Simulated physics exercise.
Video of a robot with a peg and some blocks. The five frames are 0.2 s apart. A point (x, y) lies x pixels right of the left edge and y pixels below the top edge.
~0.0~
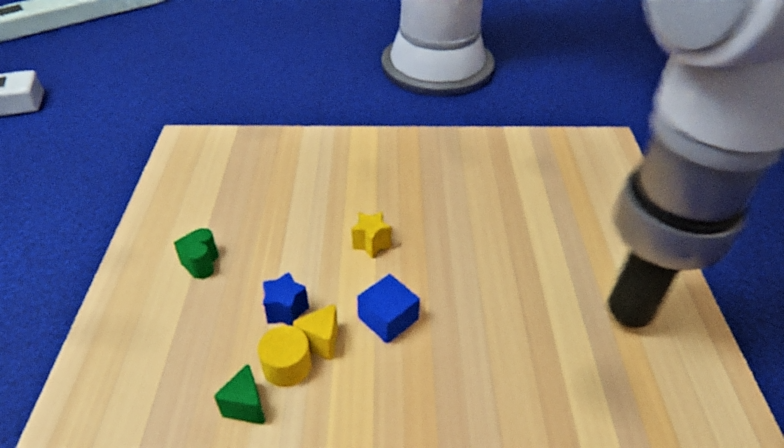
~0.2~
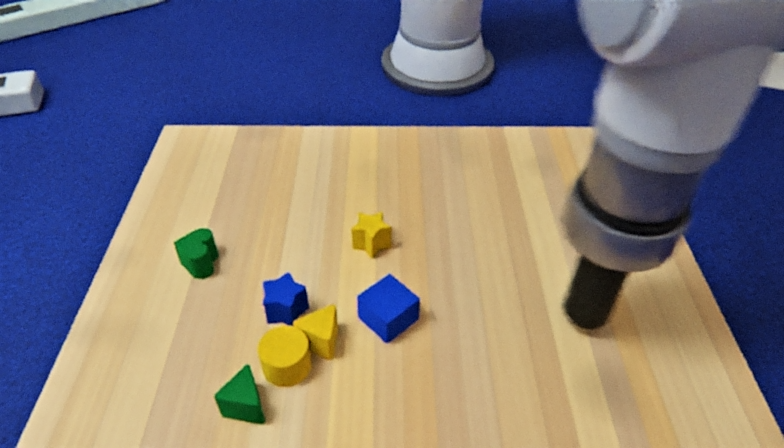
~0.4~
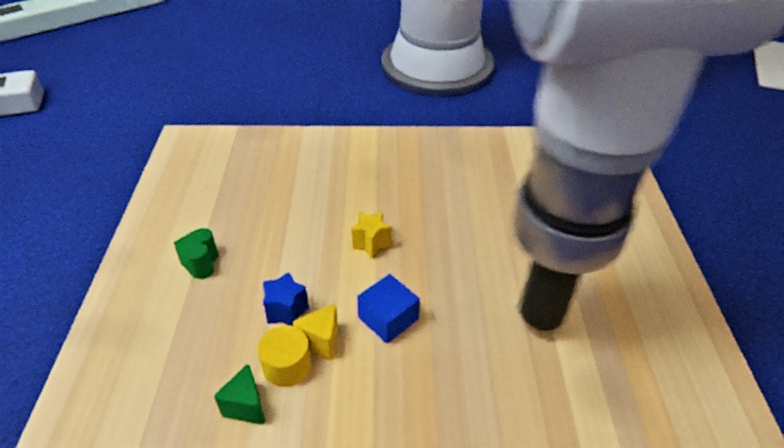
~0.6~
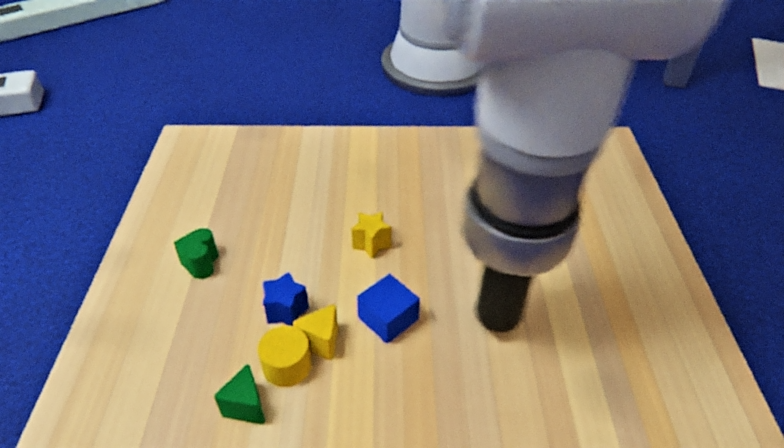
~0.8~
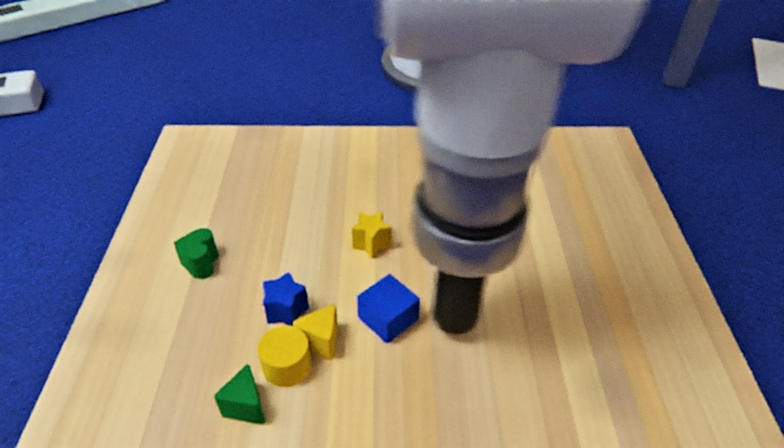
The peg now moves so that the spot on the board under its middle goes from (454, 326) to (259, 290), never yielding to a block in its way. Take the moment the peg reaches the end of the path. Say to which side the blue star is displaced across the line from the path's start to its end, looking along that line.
It heads left.
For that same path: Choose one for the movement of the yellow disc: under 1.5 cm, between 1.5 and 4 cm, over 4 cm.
Net shift: Below 1.5 cm.
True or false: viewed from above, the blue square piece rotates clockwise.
The claim does not hold.
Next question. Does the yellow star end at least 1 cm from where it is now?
I believe not.
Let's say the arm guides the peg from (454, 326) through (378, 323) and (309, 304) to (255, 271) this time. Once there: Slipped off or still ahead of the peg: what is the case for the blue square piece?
Pushed ahead.
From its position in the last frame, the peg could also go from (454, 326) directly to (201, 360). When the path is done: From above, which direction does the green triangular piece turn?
Looking down on the board, it turns counter-clockwise.
On the path given first. One third of the way, peg at (387, 305); yellow disc at (278, 349); yellow triangular piece at (310, 321), turned 15° anticlockwise; blue square piece at (341, 287), turned 30° anticlockwise.
Two thirds of the way, peg at (319, 293); blue star at (231, 291), turned 65° anticlockwise; yellow disc at (278, 350); yellow triangular piece at (310, 321), turned 15° anticlockwise; blue square piece at (275, 272), turned 30° anticlockwise.
At the end, peg at (257, 280); blue star at (214, 295), turned 105° anticlockwise; yellow disc at (278, 350); yellow triangular piece at (310, 321), turned 15° anticlockwise; yellow star unmoved; blue square piece at (213, 260), turned 35° anticlockwise.
